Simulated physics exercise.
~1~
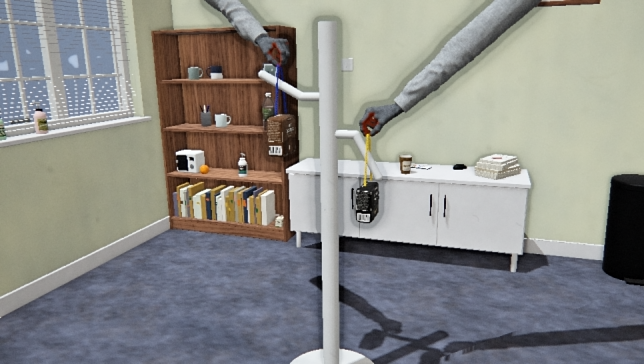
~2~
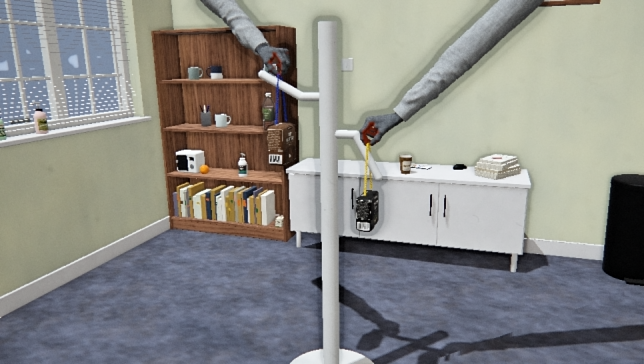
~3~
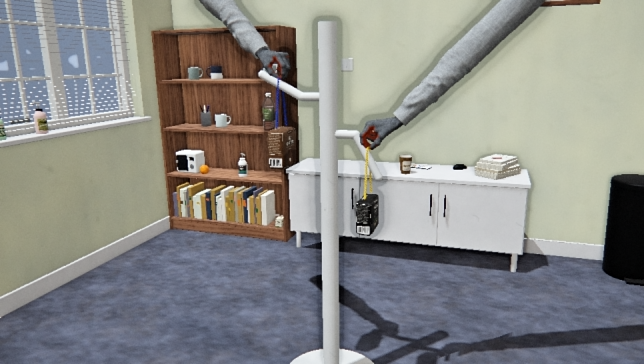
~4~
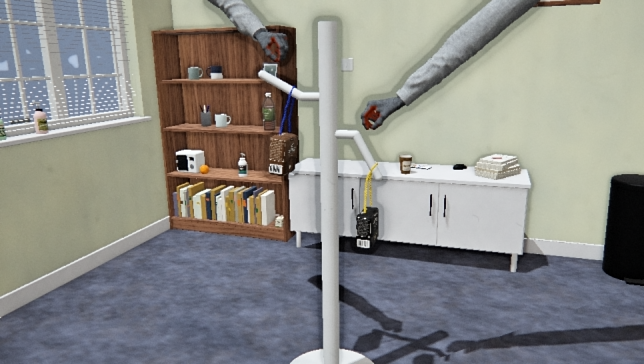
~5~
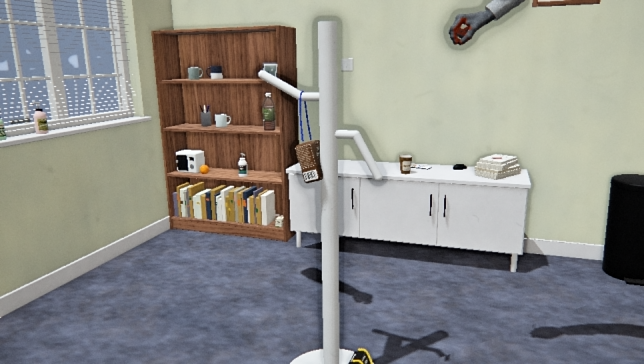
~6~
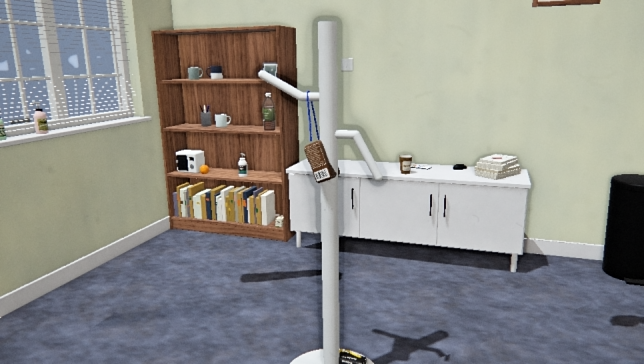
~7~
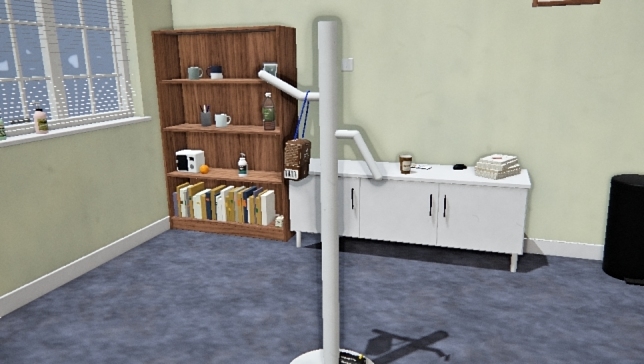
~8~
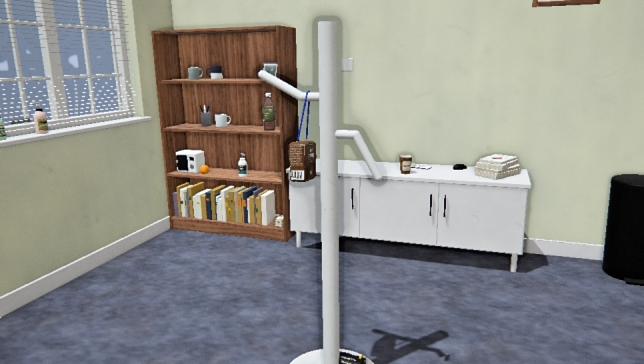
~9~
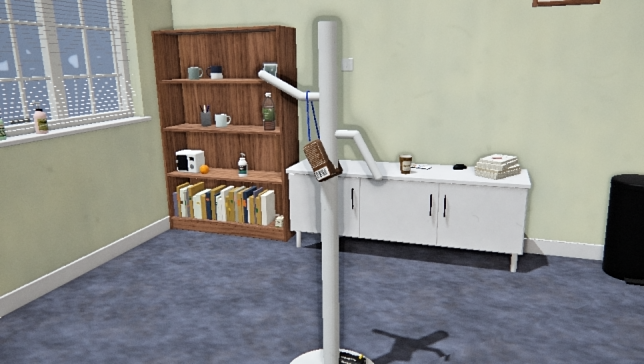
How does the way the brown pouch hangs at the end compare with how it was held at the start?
At the start the brown pouch hangs upright below the hand. By the end it is leaning at a tilt as it hangs from the left peg.
